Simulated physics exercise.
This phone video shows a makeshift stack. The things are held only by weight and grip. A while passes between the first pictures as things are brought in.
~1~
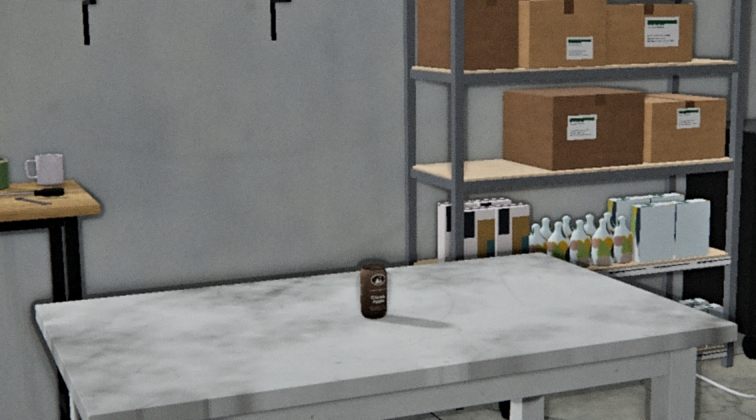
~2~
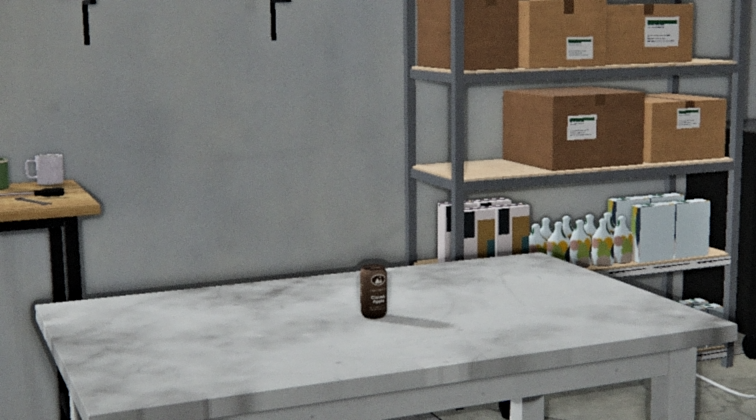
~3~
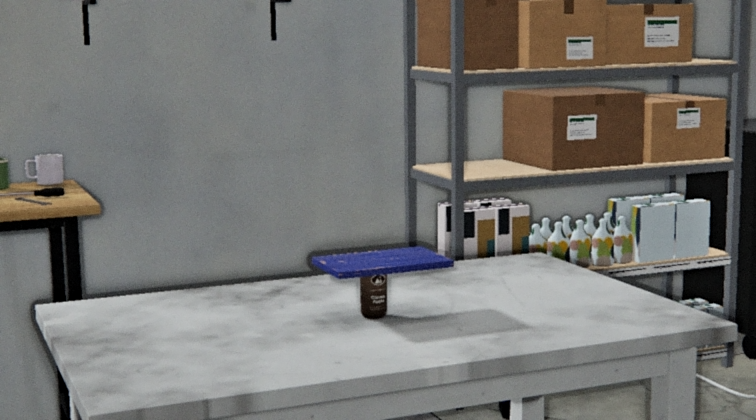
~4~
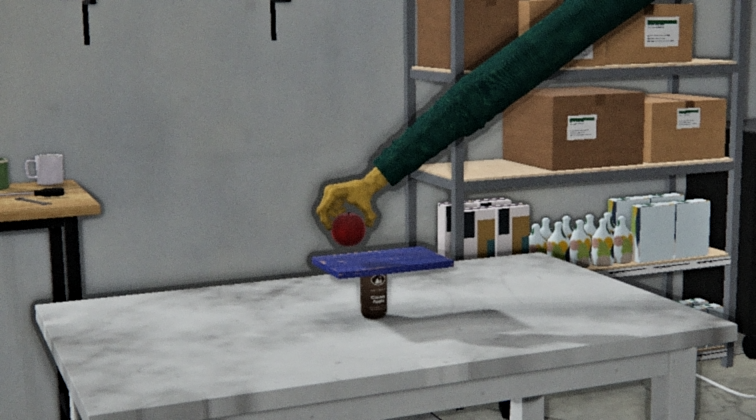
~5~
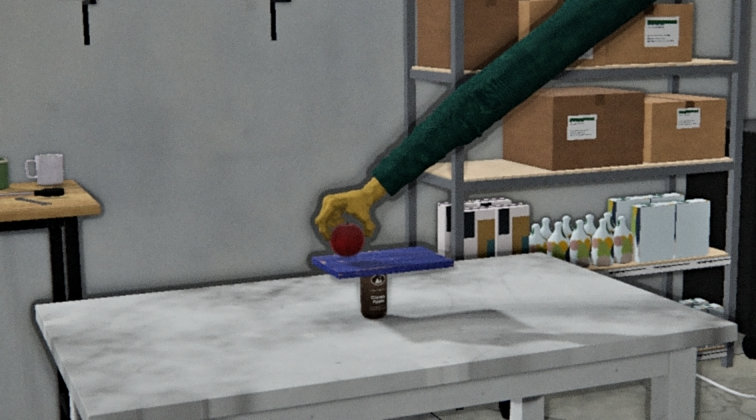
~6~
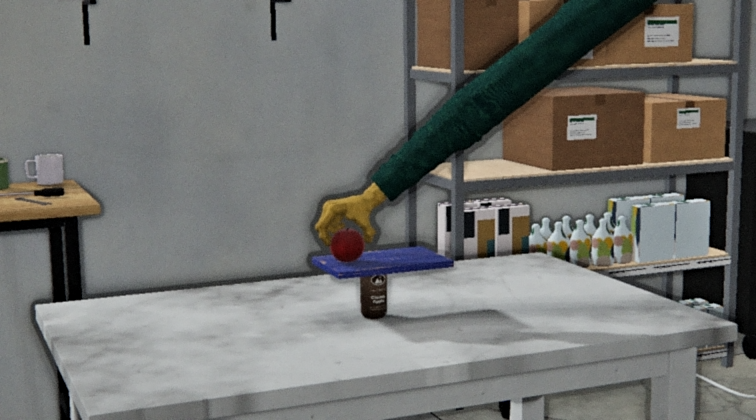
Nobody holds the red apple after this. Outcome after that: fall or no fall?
The stack is sturdy enough.
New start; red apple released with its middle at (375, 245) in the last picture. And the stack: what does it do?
Result: The stack stays stable.
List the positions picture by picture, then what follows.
In the first frame, the last thing is not in view yet.
In the second frame, the last thing is not in view yet.
In the third frame, the last thing is not in view yet; blue board (382, 262).
The fourth frame shows on its way; red apple (348, 229); blue board (382, 262).
The fifth frame shows on its way; red apple (347, 240); blue board (382, 262).
The sixth frame shows in place under the hand; red apple (347, 245); blue board (382, 262).
Then, 0.20 s past the last view, nothing moves.
Then, 0.40 s past the last view, red apple resting near (347, 246).
Finally, all 3 still in place. Final places as the last picture's camera would see them, red apple near (347, 246). The stack keeps its balance.
